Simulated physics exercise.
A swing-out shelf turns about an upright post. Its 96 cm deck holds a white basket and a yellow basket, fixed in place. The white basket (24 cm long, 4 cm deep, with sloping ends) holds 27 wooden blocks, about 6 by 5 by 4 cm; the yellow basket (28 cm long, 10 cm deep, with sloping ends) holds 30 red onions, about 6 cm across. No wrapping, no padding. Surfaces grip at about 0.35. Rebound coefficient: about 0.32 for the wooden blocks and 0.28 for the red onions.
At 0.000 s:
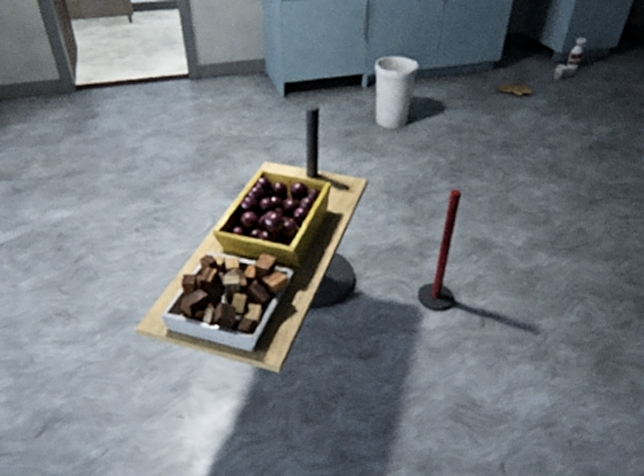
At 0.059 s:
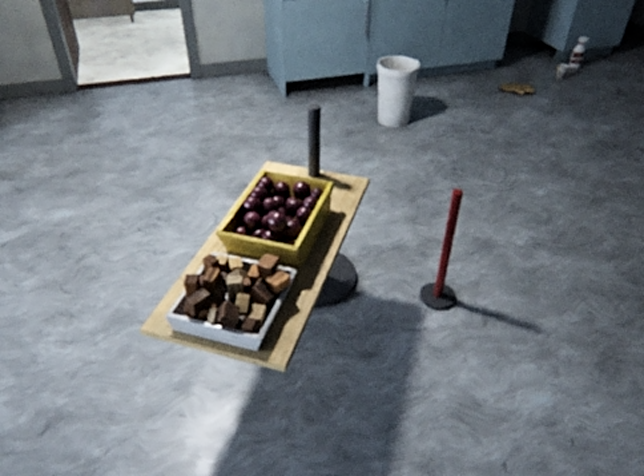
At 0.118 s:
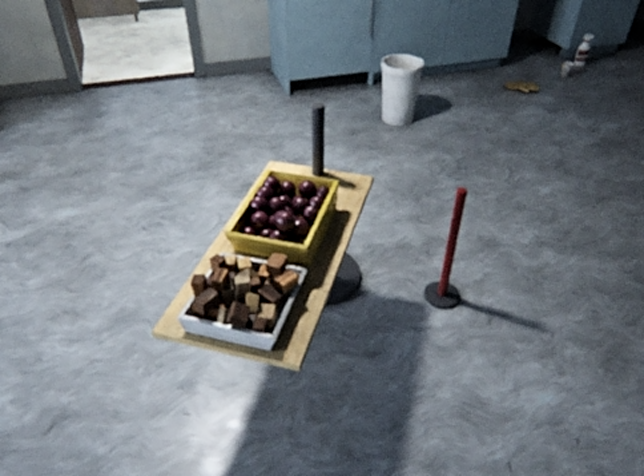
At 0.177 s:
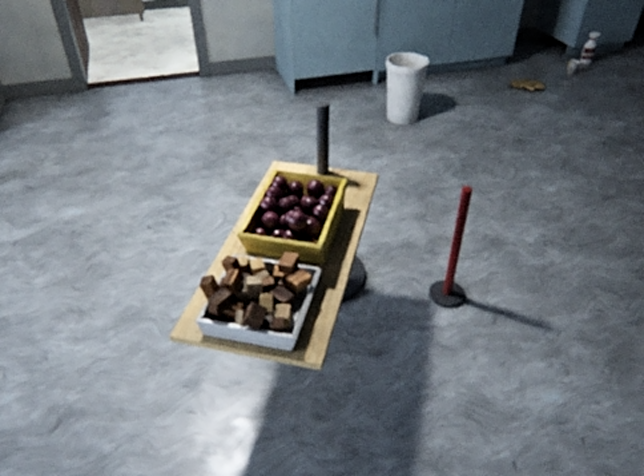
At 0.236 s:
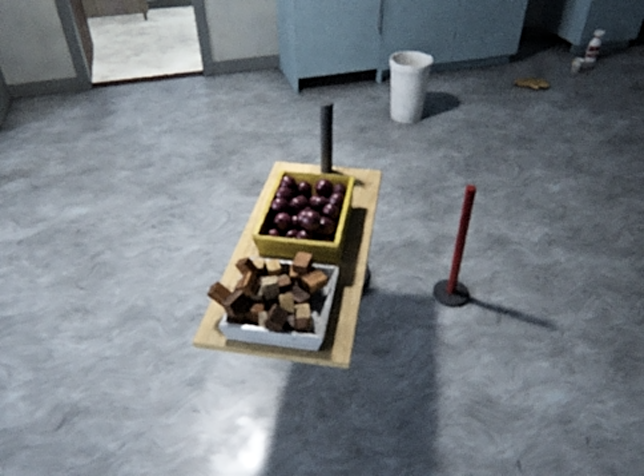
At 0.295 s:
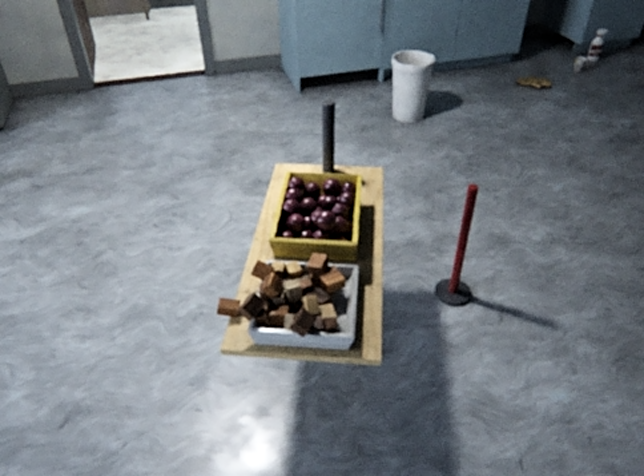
A wooden shelf carrying a white basket of wooden blocks and a yellow basket of dark red onions swung slowly to the right around its post, and the blocks slid left, bunching over the white rim.
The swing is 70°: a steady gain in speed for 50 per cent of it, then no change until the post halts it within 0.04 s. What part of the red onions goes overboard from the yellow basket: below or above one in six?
It sheds less than a sixth of them.
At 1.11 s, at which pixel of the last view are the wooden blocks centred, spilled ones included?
At about (527, 241).
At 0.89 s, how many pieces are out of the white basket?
Out by then, roughly: White basket 8.
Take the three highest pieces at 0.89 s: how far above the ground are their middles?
Roughly 70 cm.
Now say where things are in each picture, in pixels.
In the first frame (each is followed by its nearest rim corner in this view; the camera pans a little), yellow basket, (293, 247); white basket, (253, 337); turned through 0°; none out.
The second frame shows yellow basket, (296, 246); white basket, (258, 337); turned through 1°.
The third frame shows yellow basket, (306, 245); white basket, (272, 336); turned through 2°.
The fourth frame shows yellow basket, (320, 244); white basket, (292, 337); turned through 5°.
The fifth frame shows yellow basket, (336, 243); white basket, (319, 337); turned through 9°; 1 out, the lowest block at (220, 294).
The sixth frame shows yellow basket, (355, 241); white basket, (350, 335); turned through 14°; 1 out, the lowest block at (229, 307).
After 0.69 s, end of the swing.
After 0.77 s, white basket 21 in, 6 out and yellow basket 30 in, 0 out.
After 0.89 s, white basket 20 in, 7 out and yellow basket 30 in, 0 out.
After 1.11 s, white basket 19 in, 8 out and yellow basket 30 in, 0 out.
Outcome (at 1.54 s), white basket 19 in, 8 out and yellow basket 30 in, 0 out. Asked share, 0 of 30, 0 per cent.
